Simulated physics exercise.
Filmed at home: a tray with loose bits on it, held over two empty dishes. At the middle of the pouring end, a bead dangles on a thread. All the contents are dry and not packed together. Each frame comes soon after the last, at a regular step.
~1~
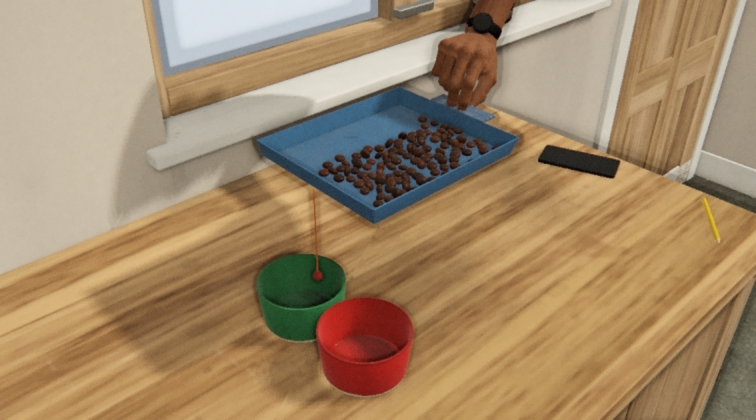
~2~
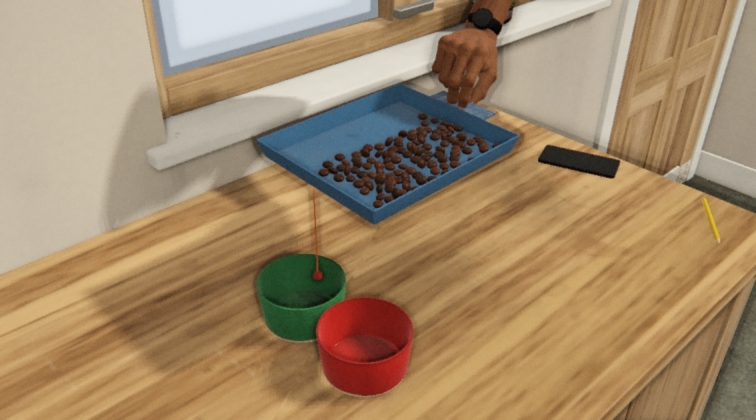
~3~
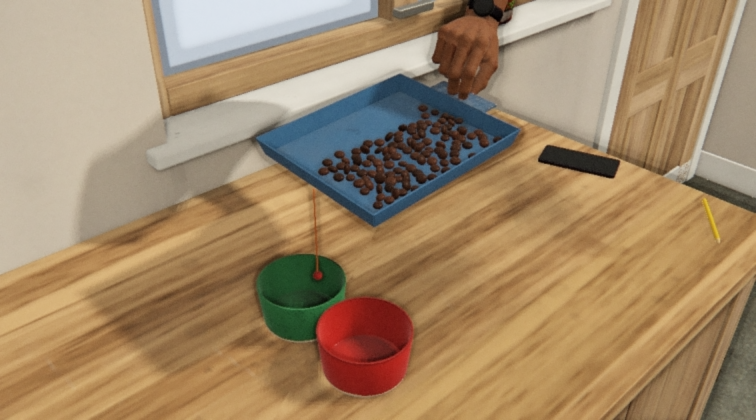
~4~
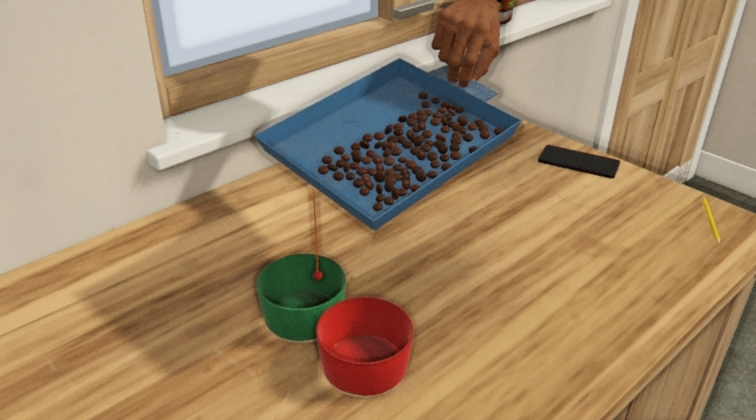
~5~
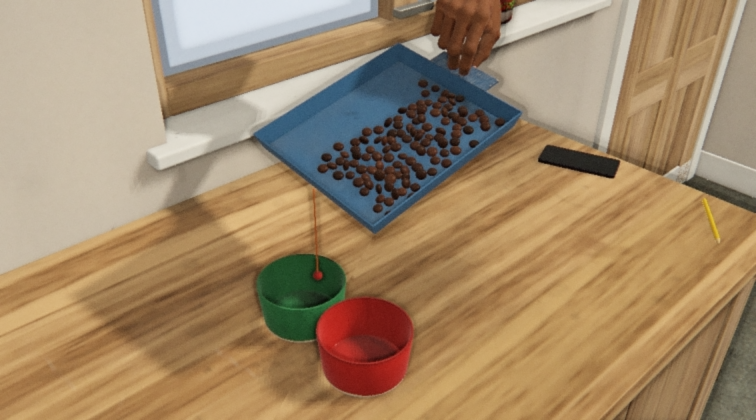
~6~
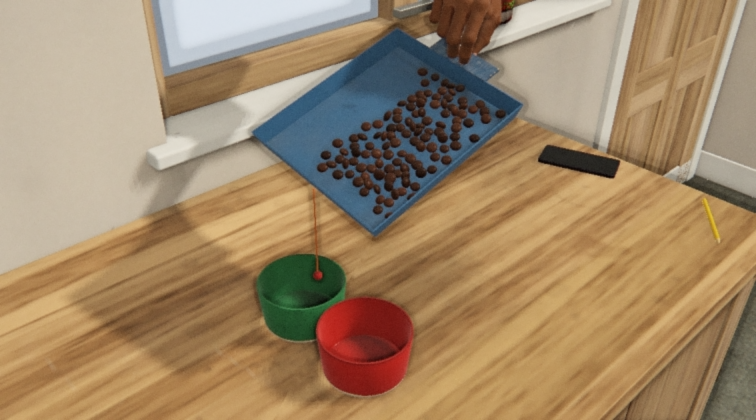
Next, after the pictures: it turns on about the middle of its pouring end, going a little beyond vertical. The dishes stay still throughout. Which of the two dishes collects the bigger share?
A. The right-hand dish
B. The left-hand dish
(A) The right-hand dish.
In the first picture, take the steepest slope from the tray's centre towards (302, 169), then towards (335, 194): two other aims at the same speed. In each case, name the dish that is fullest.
Results - the dish on the left side first, the dish on the right side second.
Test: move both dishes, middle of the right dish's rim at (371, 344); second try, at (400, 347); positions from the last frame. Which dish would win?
Place 1 - the dish at right; place 2 - the dish at right.
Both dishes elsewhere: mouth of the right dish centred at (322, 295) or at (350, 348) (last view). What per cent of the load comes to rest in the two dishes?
About 10 per cent, then about 80 per cent.
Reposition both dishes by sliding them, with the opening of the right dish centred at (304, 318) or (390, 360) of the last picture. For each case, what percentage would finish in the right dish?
Trial 1 about 20 %, trial 2 about 50 %.
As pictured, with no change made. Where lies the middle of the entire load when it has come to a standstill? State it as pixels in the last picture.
I'd place the middle at about (366, 360).
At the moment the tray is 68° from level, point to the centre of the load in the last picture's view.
About (376, 209).
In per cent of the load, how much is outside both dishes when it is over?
Something near 0 in every hundred.
Shortly afterwards, tray tipped steeply; all but a few on the tray; only a few in the air.
Next, tray tipped past a quarter turn; a little on the tray; the bulk in the right dish; only a few outside both; a little in the air.
Some moments later, tray tipped past a quarter turn; all but a few in the right dish; only a few outside both.
In the end, tray tipped past a quarter turn; all but a few in the right dish; none at all in the left dish; only a few outside both.
